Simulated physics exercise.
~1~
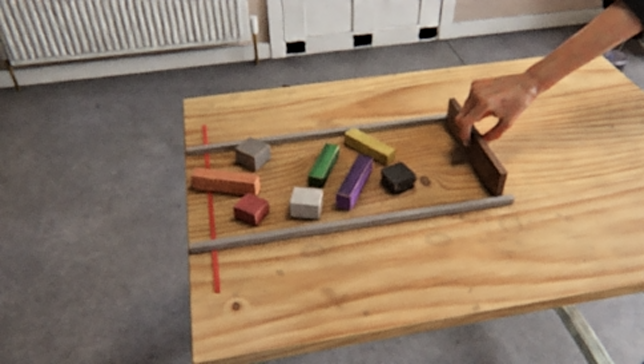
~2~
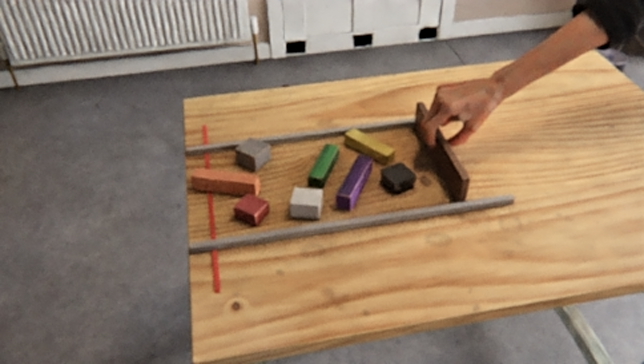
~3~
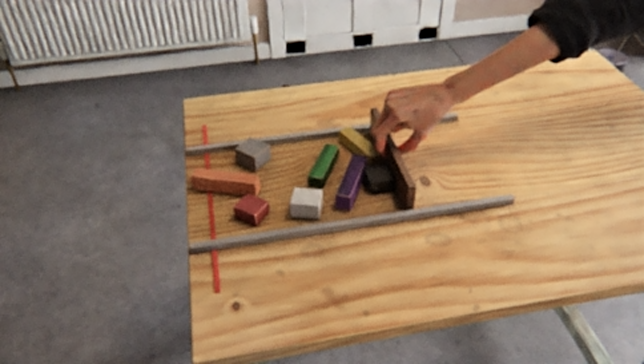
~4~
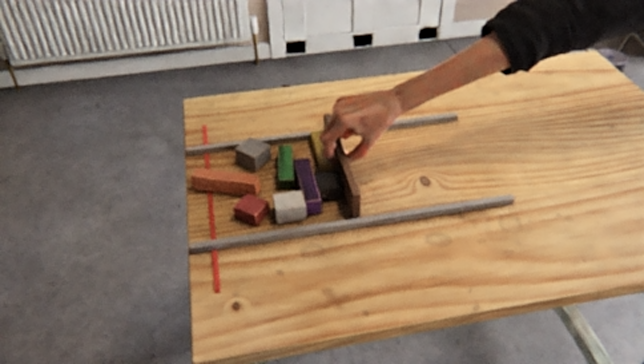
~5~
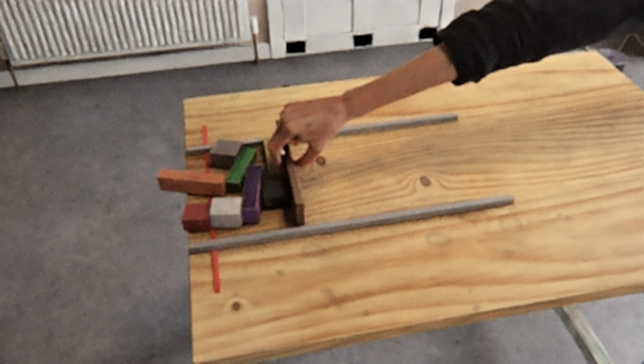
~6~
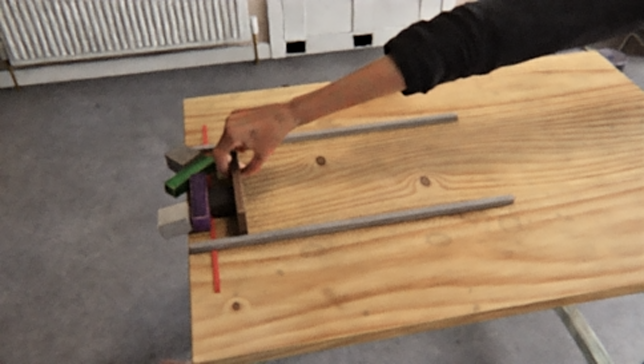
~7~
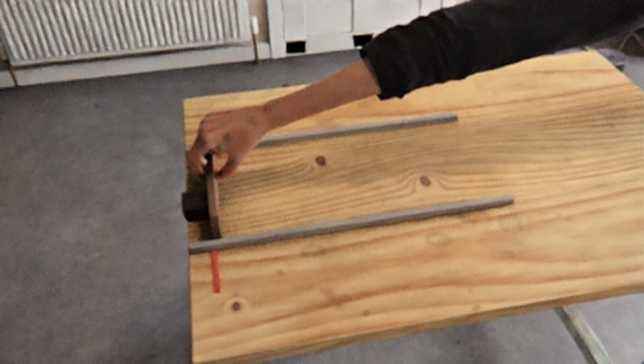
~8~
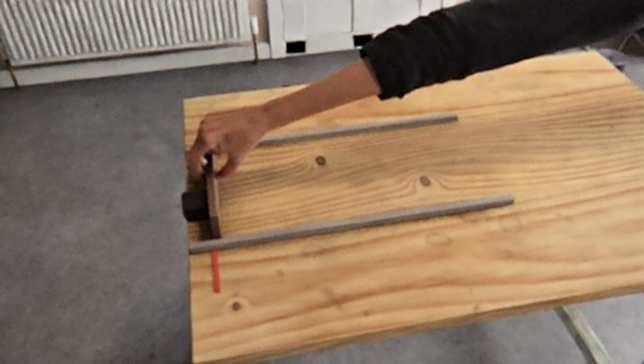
On a wooden table, a hand sliding an upright board left between rails, pushing coloured blocks off the end, one dark block remaining.
